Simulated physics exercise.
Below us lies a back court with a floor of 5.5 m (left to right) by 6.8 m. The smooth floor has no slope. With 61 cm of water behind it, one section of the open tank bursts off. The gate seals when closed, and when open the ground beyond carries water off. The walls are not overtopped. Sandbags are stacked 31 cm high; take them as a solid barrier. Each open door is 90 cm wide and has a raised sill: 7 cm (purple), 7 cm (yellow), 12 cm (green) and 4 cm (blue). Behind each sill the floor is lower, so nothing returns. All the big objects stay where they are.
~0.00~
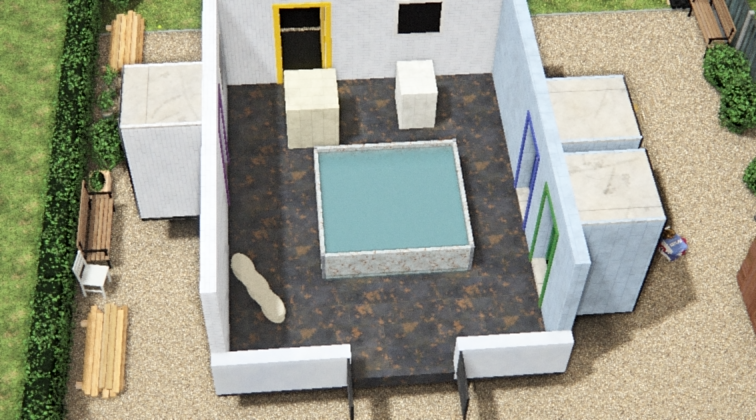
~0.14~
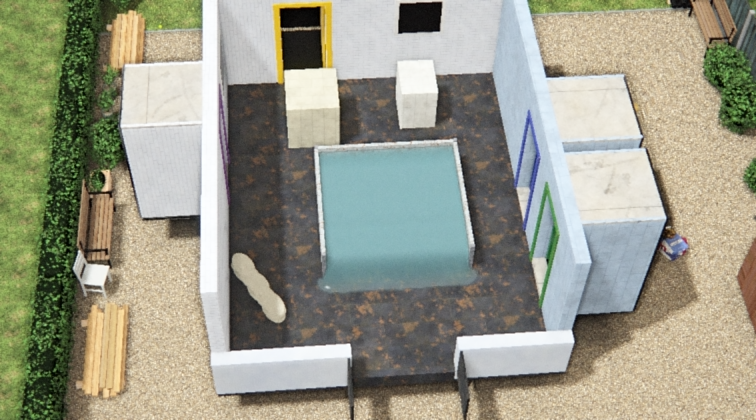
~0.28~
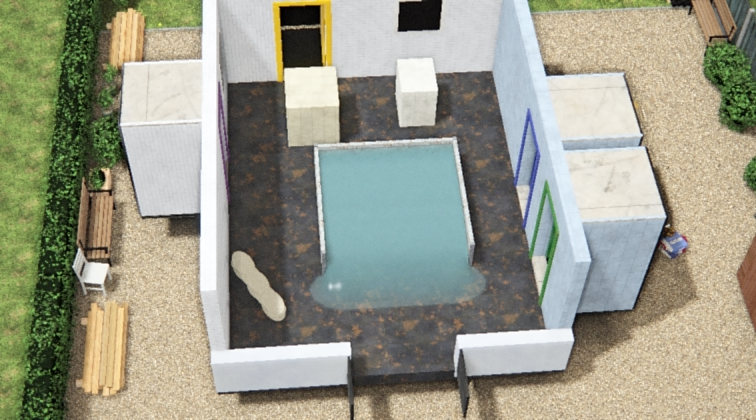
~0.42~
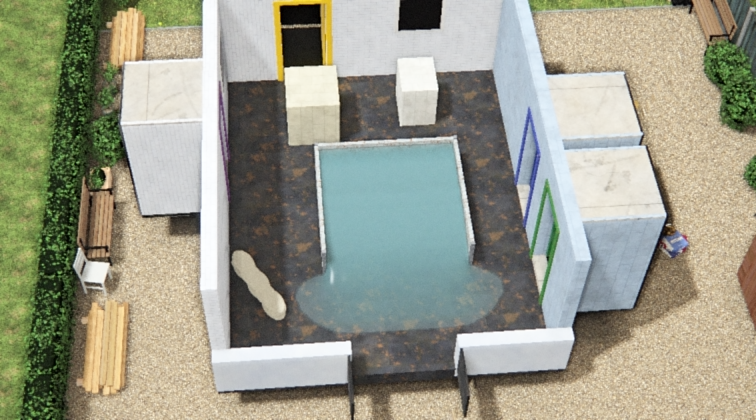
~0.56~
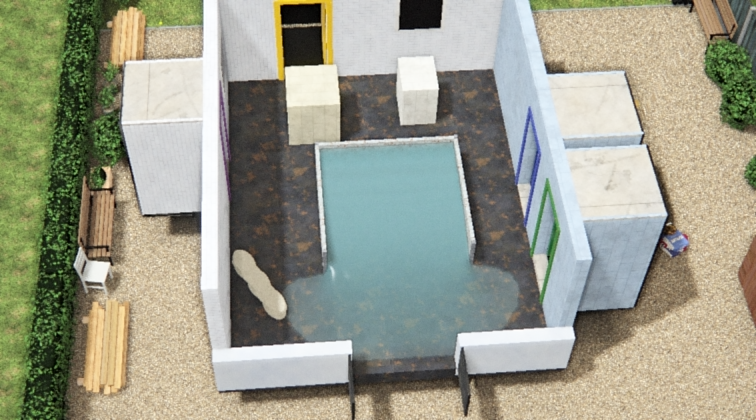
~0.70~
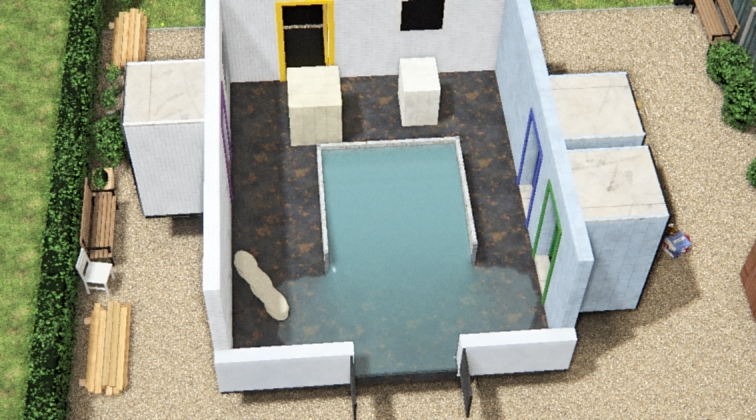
Water pours from the front of the open tank and spreads across the dark floor.
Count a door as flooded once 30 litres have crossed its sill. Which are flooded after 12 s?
Within that time: At the purple door it stays under the limit; at the yellow door it does not reach the limit; at the green door it does not reach the limit; at the blue door it keeps below the limit.
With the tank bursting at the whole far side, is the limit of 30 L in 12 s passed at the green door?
Against that limit: Green below.
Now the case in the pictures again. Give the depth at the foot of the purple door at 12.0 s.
Roughly 5.0 cm deep.
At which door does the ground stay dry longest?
It is the yellow one.
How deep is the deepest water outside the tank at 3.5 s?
Roughly 38 cm.
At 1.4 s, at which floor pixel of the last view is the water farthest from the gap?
At about (234, 371).
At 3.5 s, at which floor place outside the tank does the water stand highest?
At about (233, 301).
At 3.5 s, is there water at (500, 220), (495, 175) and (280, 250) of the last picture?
In that order: Flooded, under water, dry.
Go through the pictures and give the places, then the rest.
Still water, 61 cm deep, in the open tank at (391, 198), in the first frame.
Water pours out at (398, 264) and has run 1.4 m, to (320, 281); typically 8 cm deep outside, 61 cm at the open tank's back, in the second frame.
The front is at (482, 280), 1.6 m from the gap at (397, 264); 1.9 m2 of floor is under water; 61 cm left at the back of the open tank, in the third frame.
Water pours out at (398, 264) and has run 1.8 m, to (301, 296); typically 10 cm deep outside, 61 cm at the open tank's back, in the fourth frame.
Water pours out at (398, 263) and has run 2.2 m, to (286, 308); typically 8 cm deep outside, 61 cm at the open tank's back, in the fifth frame.
The front is at a hidden place, 2.5 m from the gap at (400, 264); 7.5 m2 of floor is under water; 58 cm left at the back of the open tank, in the sixth frame.
After 1.4 s water covers 30 % of the floor and is deepest (34 cm) near (464, 356); purple door not reached, yellow door not reached, green door 3 cm at the sill, 0 L in, blue door not reached.
After 2.2 s water covers 35 % of the floor and is deepest (40 cm) near (546, 351); purple door not reached, yellow door not reached, green door 9 cm at the sill, 0 L in, blue door not reached.
After 3.5 s water covers 50 % of the floor and is deepest (38 cm) near (233, 301); purple door 1 cm at the sill, 0 L in, yellow door not reached, green door 13 cm at the sill, 1 L in, blue door 5 cm at the sill, 0 L in.
After 7.0 s water covers 75 % of the floor and is deepest (13 cm) near (243, 292); purple door 2 cm at the sill, 0 L in, yellow door 2 cm at the sill, 0 L in, green door 7 cm at the sill, 3 L in, blue door 4 cm at the sill, 0 L in.
After 12.0 s water covers 90 % of the floor and is deepest (8 cm) near (443, 288); purple door 5 cm at the sill, 0 L in, yellow door 5 cm at the sill, 0 L in, green door 6 cm at the sill, 4 L in, blue door 3 cm at the sill, 1 L in.
